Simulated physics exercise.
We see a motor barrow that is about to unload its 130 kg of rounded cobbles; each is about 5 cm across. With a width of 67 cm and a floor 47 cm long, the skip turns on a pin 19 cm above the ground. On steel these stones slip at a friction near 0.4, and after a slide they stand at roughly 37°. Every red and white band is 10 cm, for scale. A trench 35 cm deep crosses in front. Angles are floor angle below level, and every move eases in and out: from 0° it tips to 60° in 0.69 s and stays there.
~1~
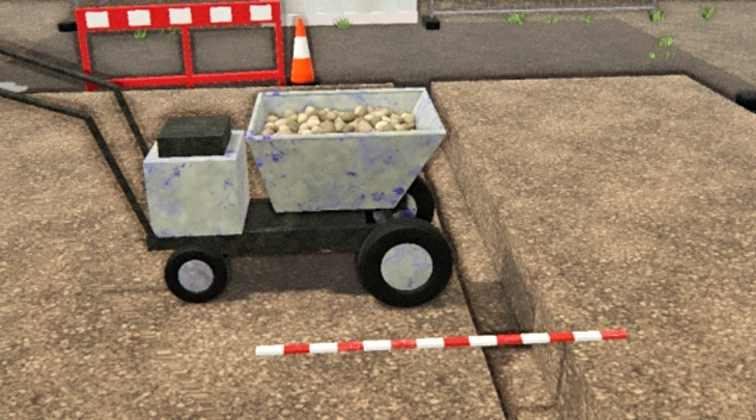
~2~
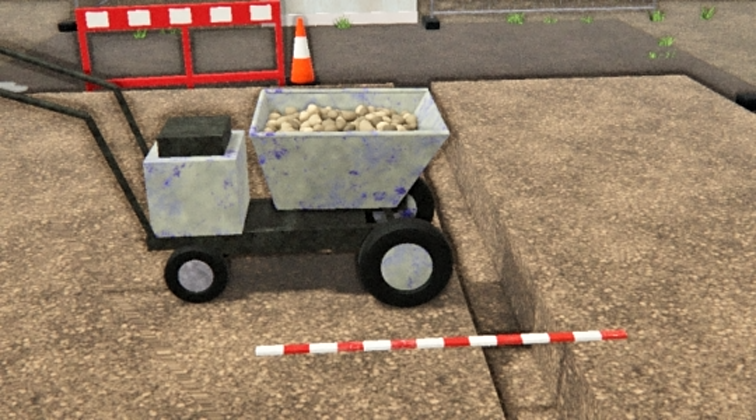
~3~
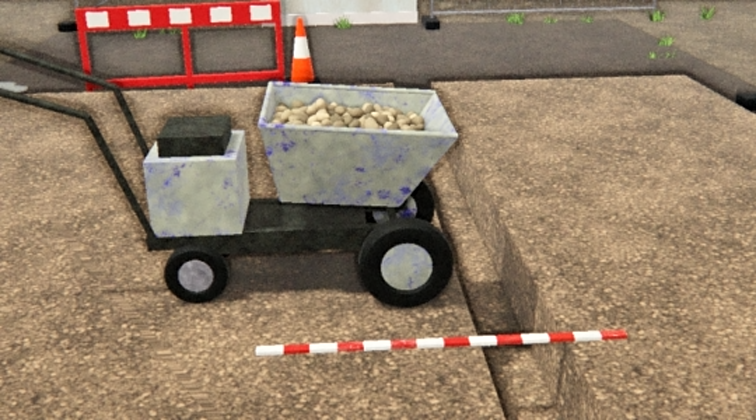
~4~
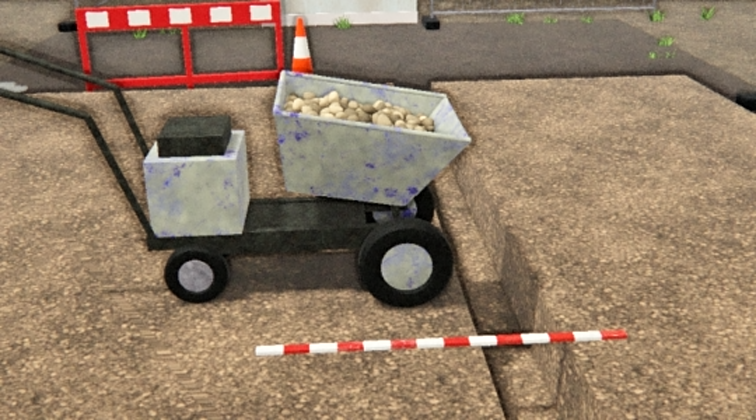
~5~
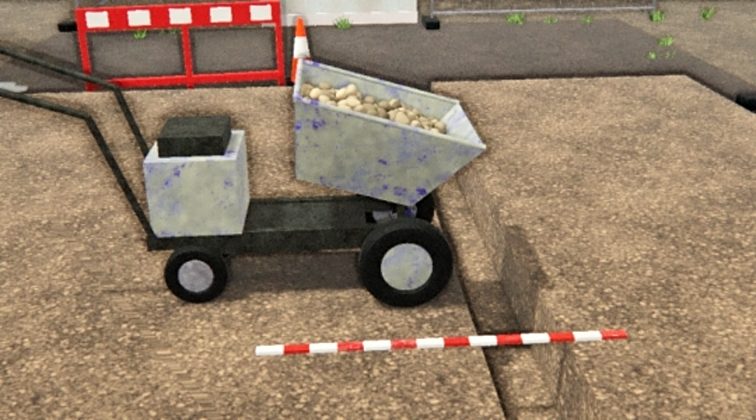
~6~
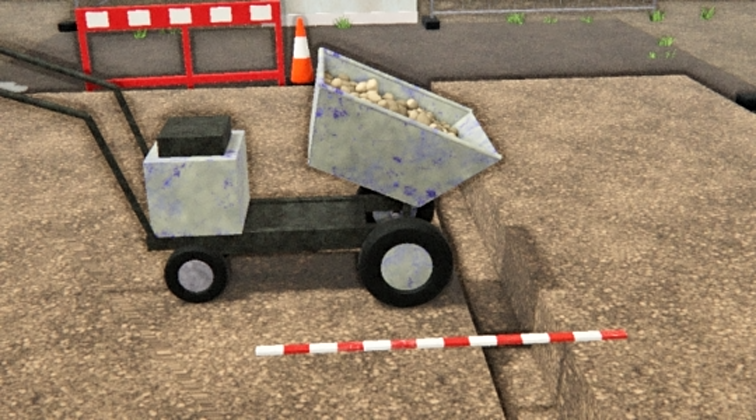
In the video, a small wheeled barrow with a pale, blotchy skip full of rounded stones stands beside a trench and a red and white pole, and the skip gradually tilts to the right, its left end rising.
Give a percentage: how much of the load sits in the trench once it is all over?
4 %.
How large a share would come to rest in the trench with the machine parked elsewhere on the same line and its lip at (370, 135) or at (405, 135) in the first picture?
Near 35 and near 20 percent.
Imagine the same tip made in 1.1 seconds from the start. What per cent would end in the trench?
Expected share: Around 5%.
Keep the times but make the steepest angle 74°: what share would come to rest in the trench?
Roughly 15% would end there.
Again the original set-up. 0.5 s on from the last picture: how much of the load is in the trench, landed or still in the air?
I'd say near 0 per cent at that time.
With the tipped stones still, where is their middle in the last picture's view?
The stones end up centred near (597, 262).
Then, 0.2 s after the last picture the floor is at 51°, 100 % in the skip; the foremost stones are at (503, 173).
Then, 0.5 s after the last picture the floor is at 60°, 88 % in the skip, 12 % past the trench; the foremost stones are at (599, 249).
Then, 0.8 s after the last picture the floor is at 60°, 59 % in the skip, 41 % past the trench; the foremost stones are at (695, 255).
Then, 2.8 s after the last picture the floor is at 60°, 49 % in the skip, 4 % in the trench, 47 % past the trench; the foremost stones are past the picture's edge.
